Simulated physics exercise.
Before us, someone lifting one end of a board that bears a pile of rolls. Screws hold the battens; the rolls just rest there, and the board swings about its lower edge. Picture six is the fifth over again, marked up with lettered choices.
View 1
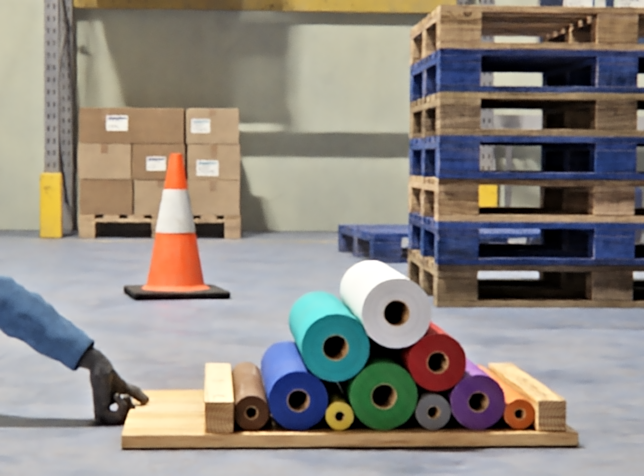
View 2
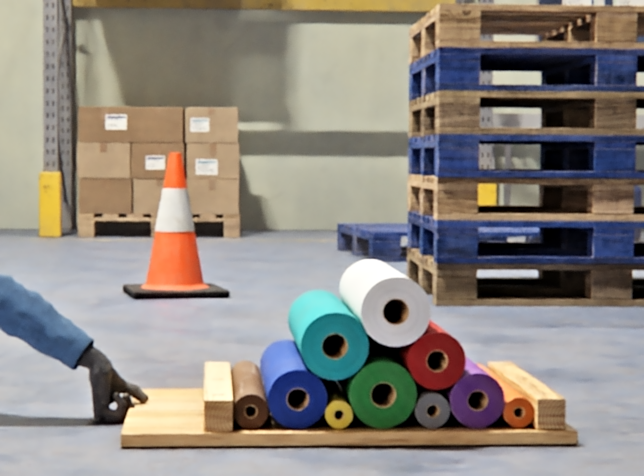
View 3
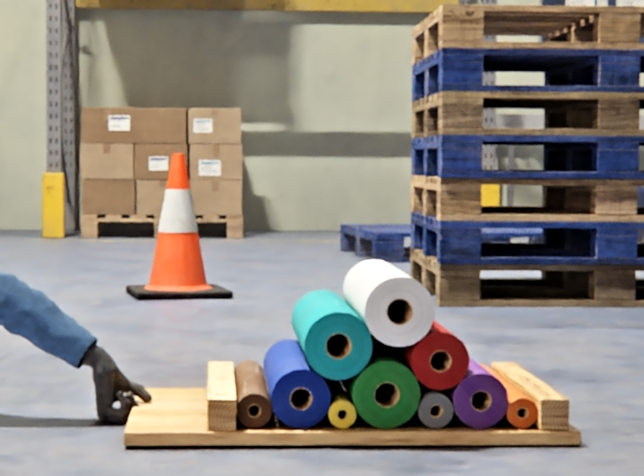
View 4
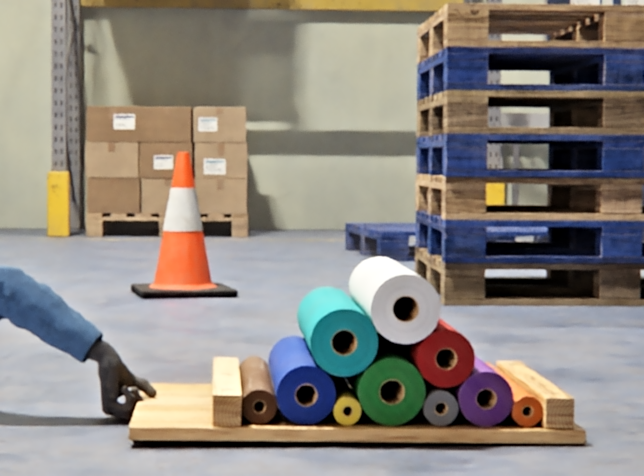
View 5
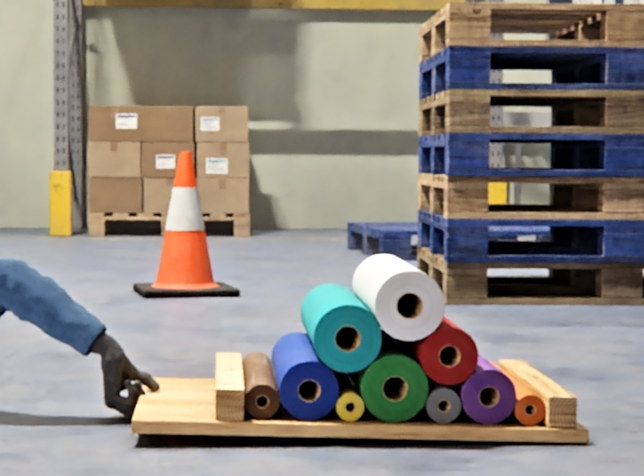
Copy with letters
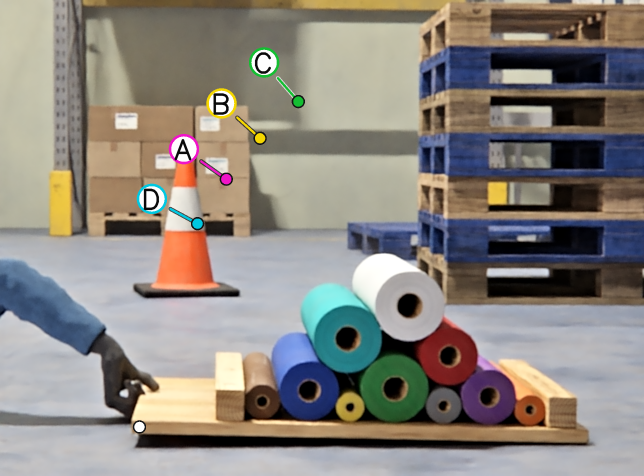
We see a gloved hand at the left end of a wooden board stacked with colourful rolls between two battens, in a warehouse with a cone and pallets; the hand raises that end slightly, and the rolls keep their arrangement.
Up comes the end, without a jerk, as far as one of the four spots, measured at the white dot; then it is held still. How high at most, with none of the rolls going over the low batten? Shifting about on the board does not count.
The answer is mark A.
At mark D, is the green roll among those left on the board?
The green roll: Yes.
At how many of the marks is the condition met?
Two of the four.
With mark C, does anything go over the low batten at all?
Yes.
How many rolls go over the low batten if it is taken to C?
With C, three.
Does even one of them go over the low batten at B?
At B: Yes.
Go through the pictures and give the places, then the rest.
The first picture shows purple roll (478, 402); red roll (437, 362).
The second picture shows red roll (437, 361); turquoise roll (334, 346).
The third picture shows board (343, 400); brown roll (254, 411); blue roll (301, 399).
The fourth picture shows board (348, 397); brown roll (259, 406); blue roll (306, 395).
The fifth picture shows board (350, 393); brown roll (262, 402); blue roll (309, 391).
On the marked copy, A at (226, 179); B at (260, 138); C at (298, 102); D at (198, 224); the white dot at (139, 427).
Taking A. A third of the way, board at 19°.
Two thirds of the way, board at 35°.
When it is over, board at 35°, none over the low batten.
As for the rest, B one over the low batten (white); C three over the low batten (red, turquoise, white); D none over the low batten.
